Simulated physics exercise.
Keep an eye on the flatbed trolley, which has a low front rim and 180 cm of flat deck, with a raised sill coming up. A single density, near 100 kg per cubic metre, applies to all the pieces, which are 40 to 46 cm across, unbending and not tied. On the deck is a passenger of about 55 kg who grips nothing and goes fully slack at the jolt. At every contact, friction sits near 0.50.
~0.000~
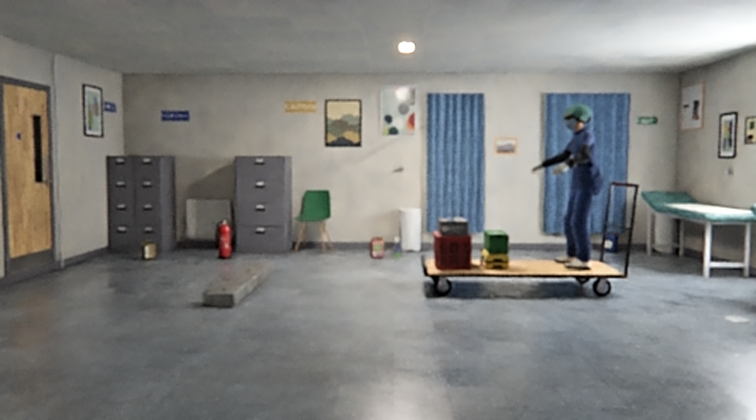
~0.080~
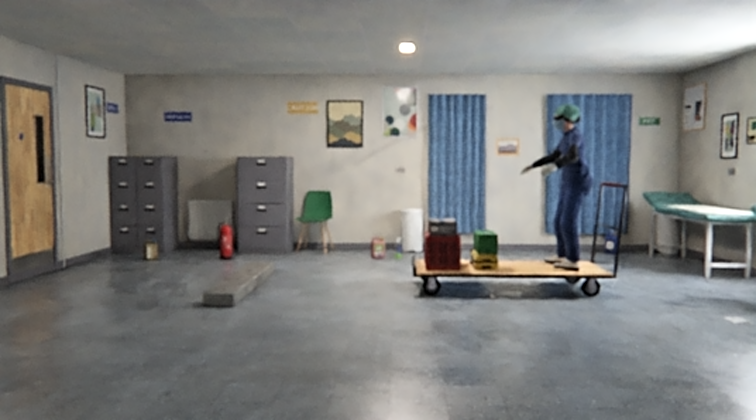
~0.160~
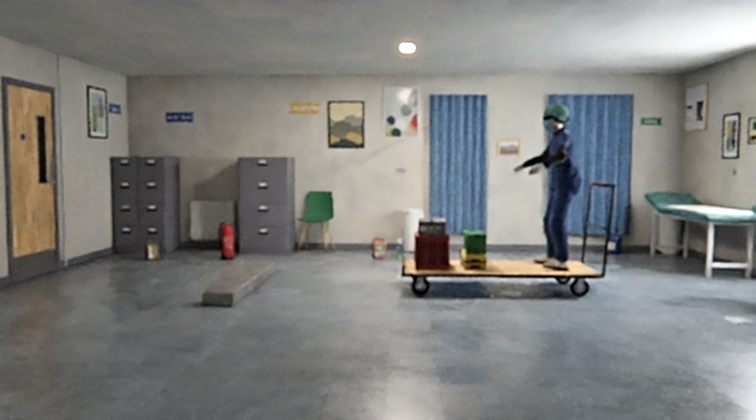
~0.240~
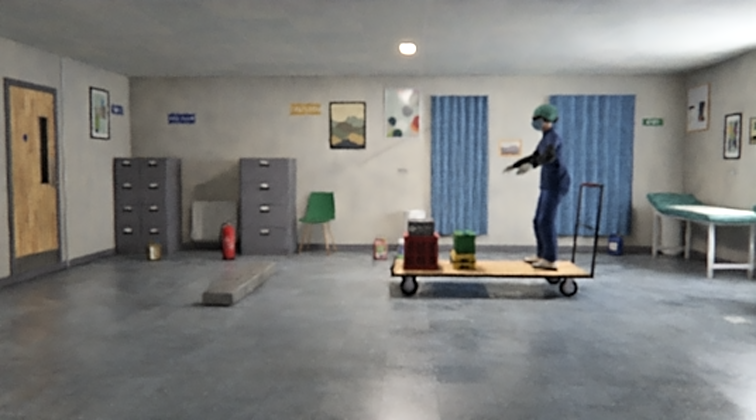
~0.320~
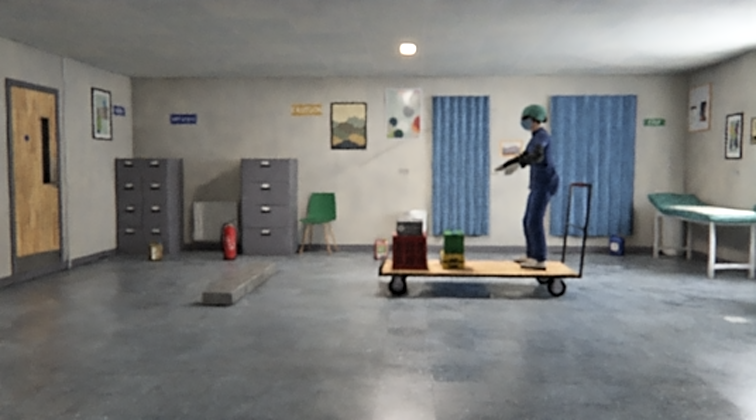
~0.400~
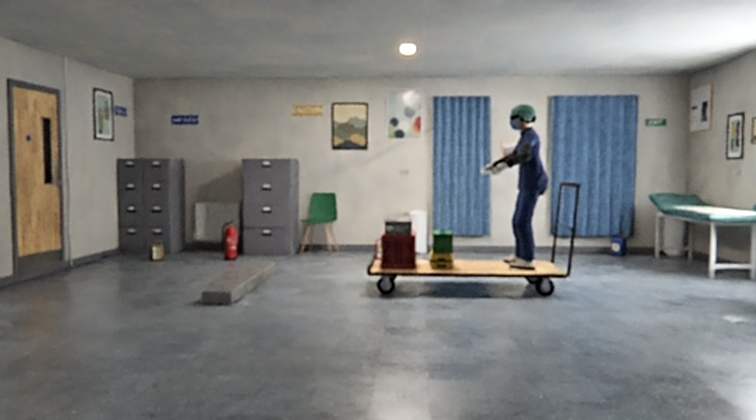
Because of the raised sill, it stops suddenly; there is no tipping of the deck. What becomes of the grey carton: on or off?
Looks like it doesn't pass the edge this time.
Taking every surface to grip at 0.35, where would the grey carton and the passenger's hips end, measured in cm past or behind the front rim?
The grey item would end 40 cm past the front rim, and the hips 110 cm behind it.
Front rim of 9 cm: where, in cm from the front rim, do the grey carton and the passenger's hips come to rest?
Grey 10 behind, hips 120 behind.
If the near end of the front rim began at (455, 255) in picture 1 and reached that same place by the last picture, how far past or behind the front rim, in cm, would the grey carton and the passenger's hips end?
The grey item would stop 80 cm past the front rim, and the hips 60 cm behind it.
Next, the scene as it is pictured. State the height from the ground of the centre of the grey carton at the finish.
60 cm.
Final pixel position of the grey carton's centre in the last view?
Roughly at (258, 226).
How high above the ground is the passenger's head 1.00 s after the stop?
The head is some 60 cm up from the ground.
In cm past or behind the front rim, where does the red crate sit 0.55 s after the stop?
Roughly 20 cm short of the front rim.
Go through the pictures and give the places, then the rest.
In the first picture, grey carton (452, 227), green parcel (496, 242), rim corner (426, 273); 173 cm short of the stop.
In the second picture, grey carton (442, 227), green parcel (485, 242), rim corner (415, 273); 163 cm short of the stop.
In the third picture, grey carton (431, 227), green parcel (475, 242), rim corner (403, 273); 152 cm short of the stop.
In the fourth picture, grey carton (421, 227), green parcel (464, 242), rim corner (392, 273); 142 cm short of the stop.
In the fifth picture, grey carton (410, 227), green parcel (453, 242), rim corner (380, 272); 132 cm short of the stop.
In the sixth picture, grey carton (399, 226), green parcel (442, 241), rim corner (368, 272); 122 cm short of the stop. Speed about 1.3 m/s.
Impact comes at 1.35 s.
After 1.60 s the grey carton is 10 cm behind the rim, tilted 0°, near (258, 226) in the last picture's view.
After 1.90 s the grey carton is 10 cm behind the rim, tilted 0°, near (258, 226) in the last picture's view.
After 2.35 s the grey carton is 10 cm behind the rim, tilted 0°, near (258, 226) in the last picture's view.
When all is still (3.3 s), nothing is past the rim; behind it, green parcel, red crate, grey carton, yellow suitcase and the passenger's hips.
